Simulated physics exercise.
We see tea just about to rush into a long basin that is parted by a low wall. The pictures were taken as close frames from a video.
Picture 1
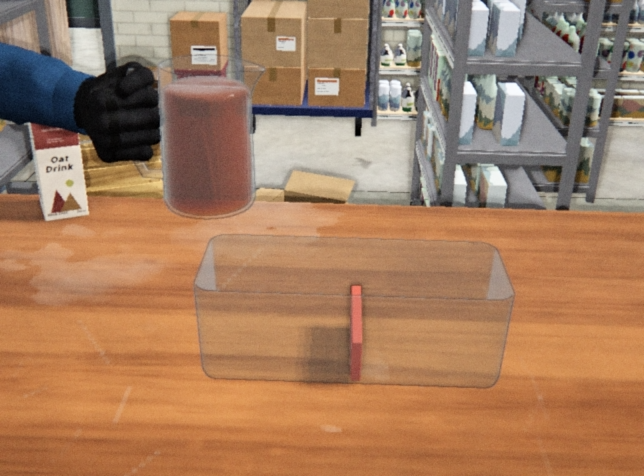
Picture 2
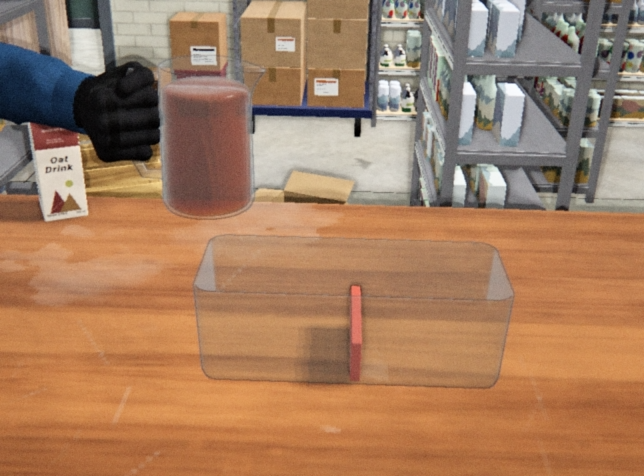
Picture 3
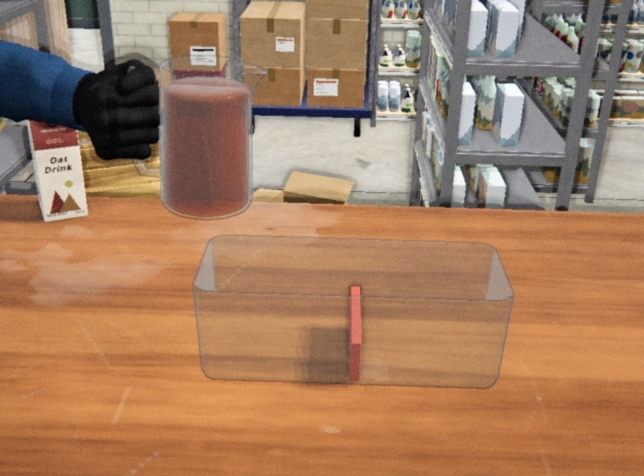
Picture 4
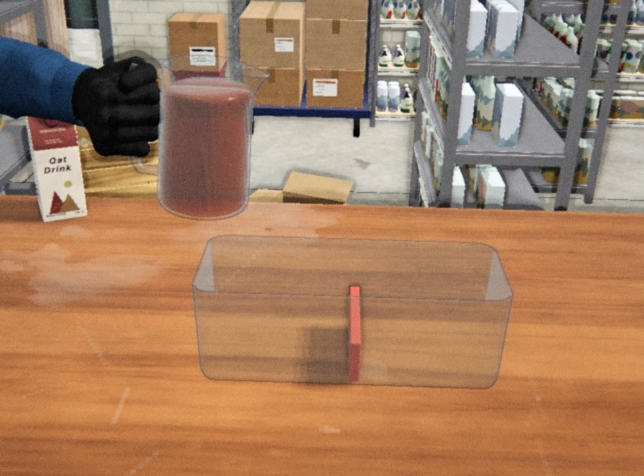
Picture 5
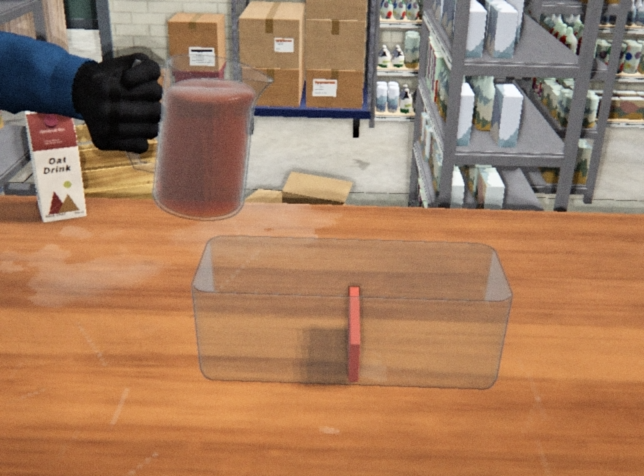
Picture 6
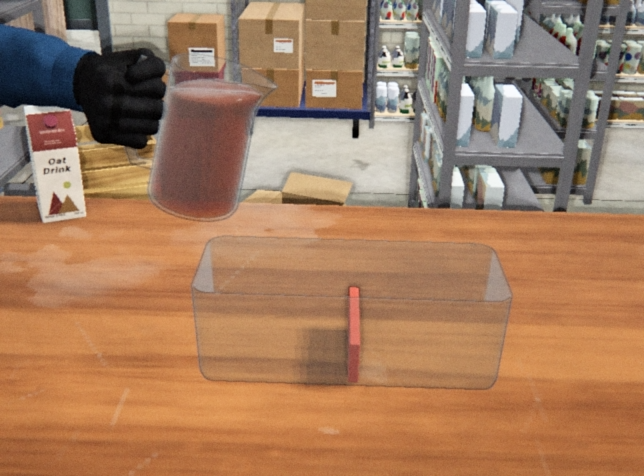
In a warehouse with shelves and stacked boxes, a black-gloved hand holds a clear jug of reddish tea upright above a wooden table, behind an empty see-through basin divided by a low red wall. The hand slowly tilts the jug slightly to the right, and the tea shifts inside it.
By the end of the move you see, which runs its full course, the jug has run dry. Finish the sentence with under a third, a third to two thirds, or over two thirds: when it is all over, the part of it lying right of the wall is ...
... a third to two thirds.
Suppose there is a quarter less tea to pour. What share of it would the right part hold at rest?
That share would be some 30 parts in a hundred.
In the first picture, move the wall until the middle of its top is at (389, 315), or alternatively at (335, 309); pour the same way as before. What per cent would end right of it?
In turn some 0 and 85 in a hundred.
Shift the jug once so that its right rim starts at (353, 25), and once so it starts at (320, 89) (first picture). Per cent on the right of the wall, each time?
Estimate, first then second: 95 per cent and 95 per cent.
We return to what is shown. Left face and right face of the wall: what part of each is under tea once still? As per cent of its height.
On the left roughly 30, on the right roughly 40.
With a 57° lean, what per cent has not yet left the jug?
Close to 90 per cent.
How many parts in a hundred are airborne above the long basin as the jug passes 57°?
Estimate: 5 per cent, roughly.
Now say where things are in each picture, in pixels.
It leans 0°; its right rim is at (265, 68); the tea meets the walls at (165, 85) and (250, 87); the long basin's rim runs from (203, 262) to (505, 271); the wall's top is at (357, 314), in the first picture.
It leans 1°; its right rim is at (266, 69); the tea meets the walls at (164, 85) and (250, 88), in the second picture.
It leans 2°; its right rim is at (267, 71); the tea meets the walls at (164, 86) and (251, 88), in the third picture.
It leans 5°; its right rim is at (270, 75); the tea meets the walls at (166, 87) and (254, 89), in the fourth picture.
It leans 8°; its right rim is at (273, 80); the tea meets the walls at (168, 88) and (258, 90), in the fifth picture.
It leans 13°; its right rim is at (278, 86); the tea meets the walls at (168, 105) and (263, 91), in the sixth picture.
A moment on, the tilt is 57° and 92 per cent is still to pour, 1 is left of the wall and 0 right of it.
Next, the tilt is 85° and 61 per cent is still to pour, 5 is left of the wall and 19 right of it.
Then the tilt is 93° and 22 per cent is still to pour, 20 is left of the wall and 50 right of it.
Later the tilt is 93° and 8 per cent is still to pour, 36 is left of the wall and 53 right of it.
Finally, 44 per cent lies left of the wall, 53 right of it and 1 outside.
